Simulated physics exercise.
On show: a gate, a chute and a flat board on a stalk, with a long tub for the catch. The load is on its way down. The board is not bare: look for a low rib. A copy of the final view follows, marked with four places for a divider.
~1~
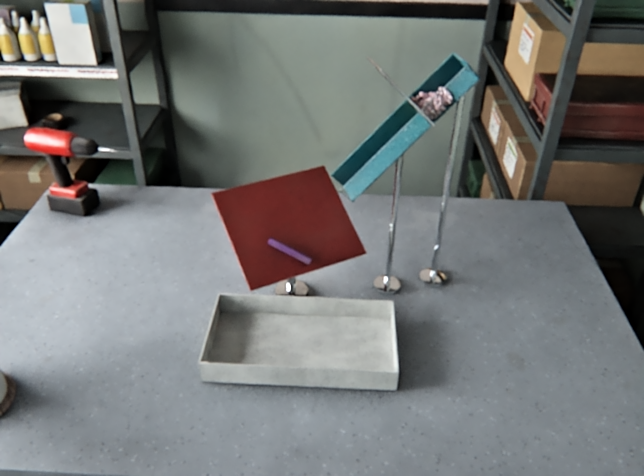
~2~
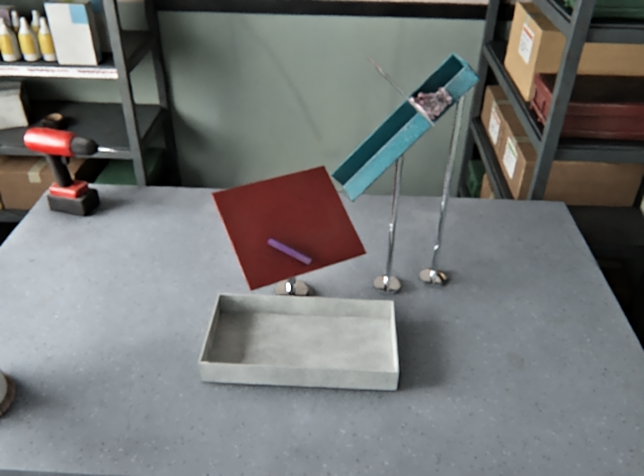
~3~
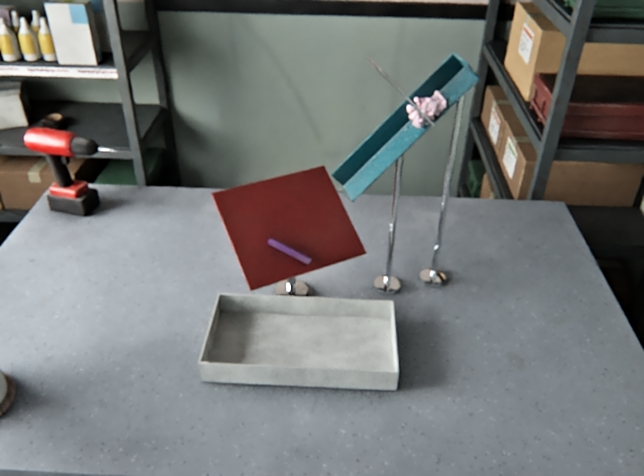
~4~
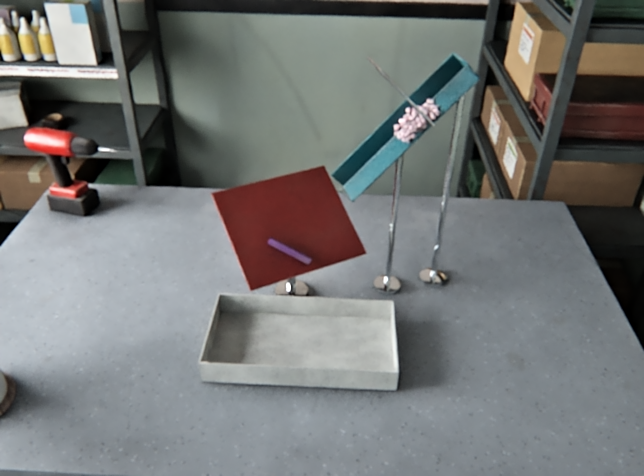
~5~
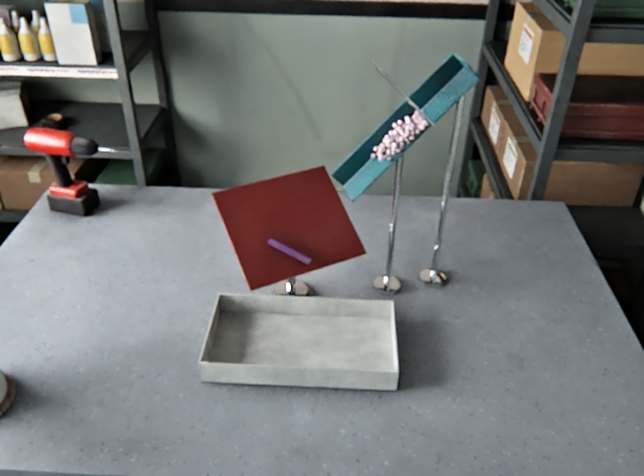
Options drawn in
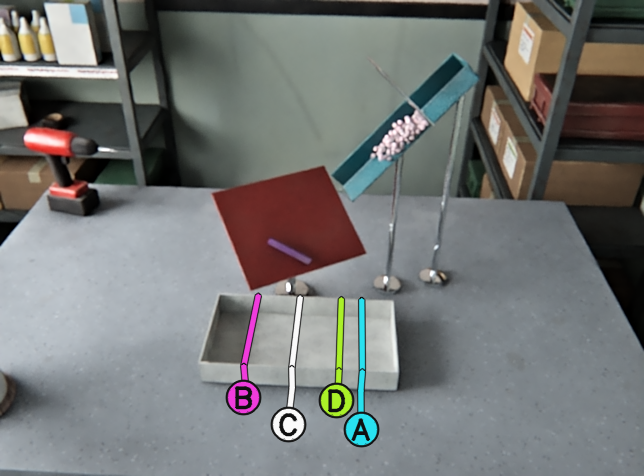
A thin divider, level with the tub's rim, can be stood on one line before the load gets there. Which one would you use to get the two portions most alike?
Take D.
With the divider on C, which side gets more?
The right side.
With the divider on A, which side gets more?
The left side.
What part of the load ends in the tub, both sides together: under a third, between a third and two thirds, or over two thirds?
Over two thirds.
On the marked copy, line A crosses the front rim at (362, 370); line B crosses the front rim at (243, 365); line C crosses the front rim at (291, 367); line D crosses the front rim at (339, 369).
If A is chosen, of what is caught, most on the left of the divider, a small part on the right.
If B is chosen, of what is caught, none on the left of the divider, all on the right.
If C is chosen, of what is caught, a small part on the left of the divider, most on the right.
If D is chosen, of what is caught, about half on the left of the divider, about half on the right.
